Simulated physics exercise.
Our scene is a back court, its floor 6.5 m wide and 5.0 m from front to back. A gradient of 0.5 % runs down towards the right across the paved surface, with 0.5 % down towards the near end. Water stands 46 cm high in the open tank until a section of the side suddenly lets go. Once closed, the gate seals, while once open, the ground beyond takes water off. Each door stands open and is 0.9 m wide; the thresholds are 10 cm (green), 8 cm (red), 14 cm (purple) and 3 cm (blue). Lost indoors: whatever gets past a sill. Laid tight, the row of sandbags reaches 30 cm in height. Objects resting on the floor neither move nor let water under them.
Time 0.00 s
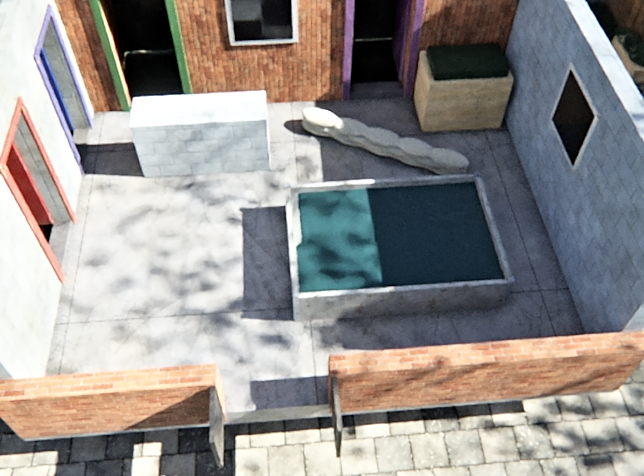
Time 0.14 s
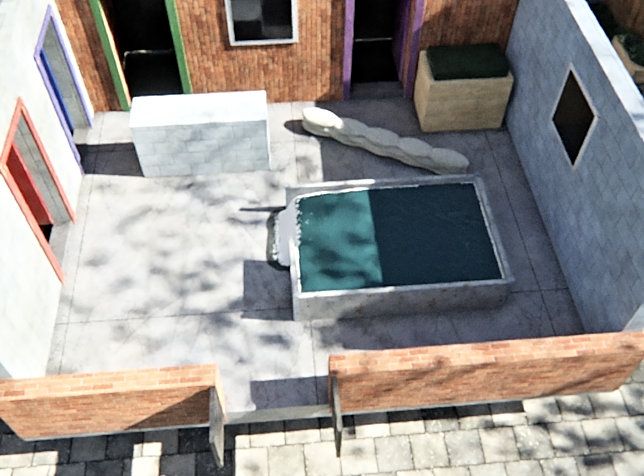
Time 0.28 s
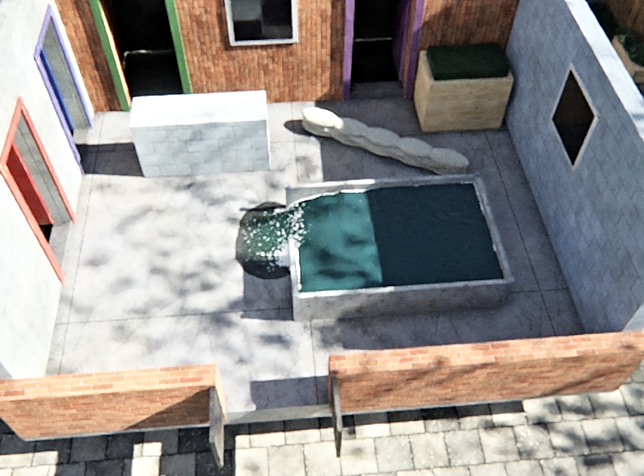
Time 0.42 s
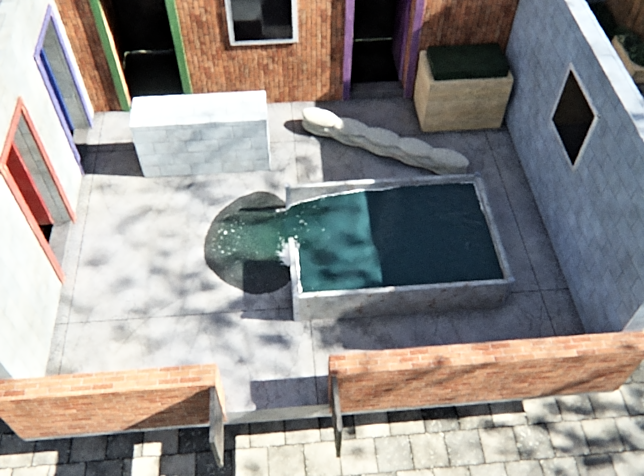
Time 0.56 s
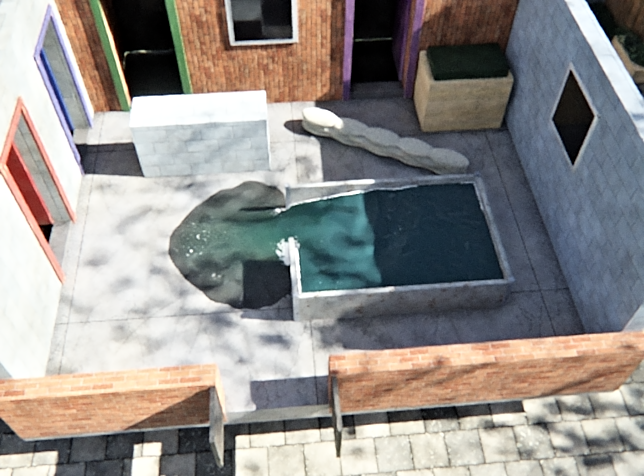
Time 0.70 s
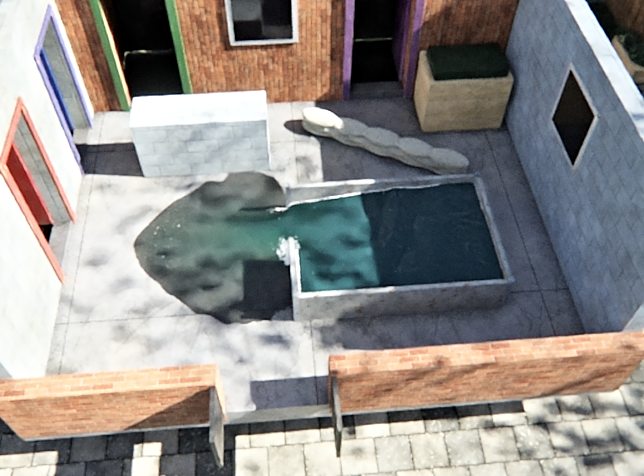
Water pours out of the tank's left side and spreads leftward across the paved court.
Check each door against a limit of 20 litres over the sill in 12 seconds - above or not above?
My prediction: The green door will not let too much through; the red door will let too much through; the purple door will not let too much through; the blue door will let too much through.
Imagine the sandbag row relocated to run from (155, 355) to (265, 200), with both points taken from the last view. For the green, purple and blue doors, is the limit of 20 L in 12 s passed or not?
At the green door the limit is not reached, at the purple door it is not reached, and at the blue door it is not reached.
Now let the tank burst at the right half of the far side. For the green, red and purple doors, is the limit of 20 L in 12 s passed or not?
Door green stays within, door red stays within, door purple stays within.
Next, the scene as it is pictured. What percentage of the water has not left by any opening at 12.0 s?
It comes to near 86 per cent.
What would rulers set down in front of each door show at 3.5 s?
Measured in centimetres, the green door gives 6, the red door 17, the purple door 0 and the blue door 7.
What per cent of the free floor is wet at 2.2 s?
Some 35 per cent of the floor is wet.
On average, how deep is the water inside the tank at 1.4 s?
The mean depth is around 37 cm.
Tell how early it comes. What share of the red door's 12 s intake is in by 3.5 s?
That works out near 60%.
After 1.4 s water covers 25 % of the floor and is deepest (26 cm) near (283, 230); green door not reached, red door 12 cm at the sill, 0 L in, purple door not reached, blue door not reached.
After 2.2 s water covers 35 % of the floor and is deepest (25 cm) near (78, 203); green door not reached, red door 17 cm at the sill, 19 L in, purple door not reached, blue door 7 cm at the sill, 1 L in.
After 3.5 s water covers 40 % of the floor and is deepest (21 cm) near (78, 203); green door 6 cm at the sill, 0 L in, red door 17 cm at the sill, 68 L in, purple door not reached, blue door 7 cm at the sill, 15 L in.
After 7.0 s water covers 75 % of the floor and is deepest (13 cm) near (40, 406); green door 6 cm at the sill, 0 L in, red door 11 cm at the sill, 102 L in, purple door 2 cm at the sill, 0 L in, blue door 7 cm at the sill, 43 L in.
After 12.0 s water covers 95 % of the floor and is deepest (9 cm) near (593, 364); green door 5 cm at the sill, 0 L in, red door 7 cm at the sill, 109 L in, purple door 4 cm at the sill, 0 L in, blue door 6 cm at the sill, 78 L in.
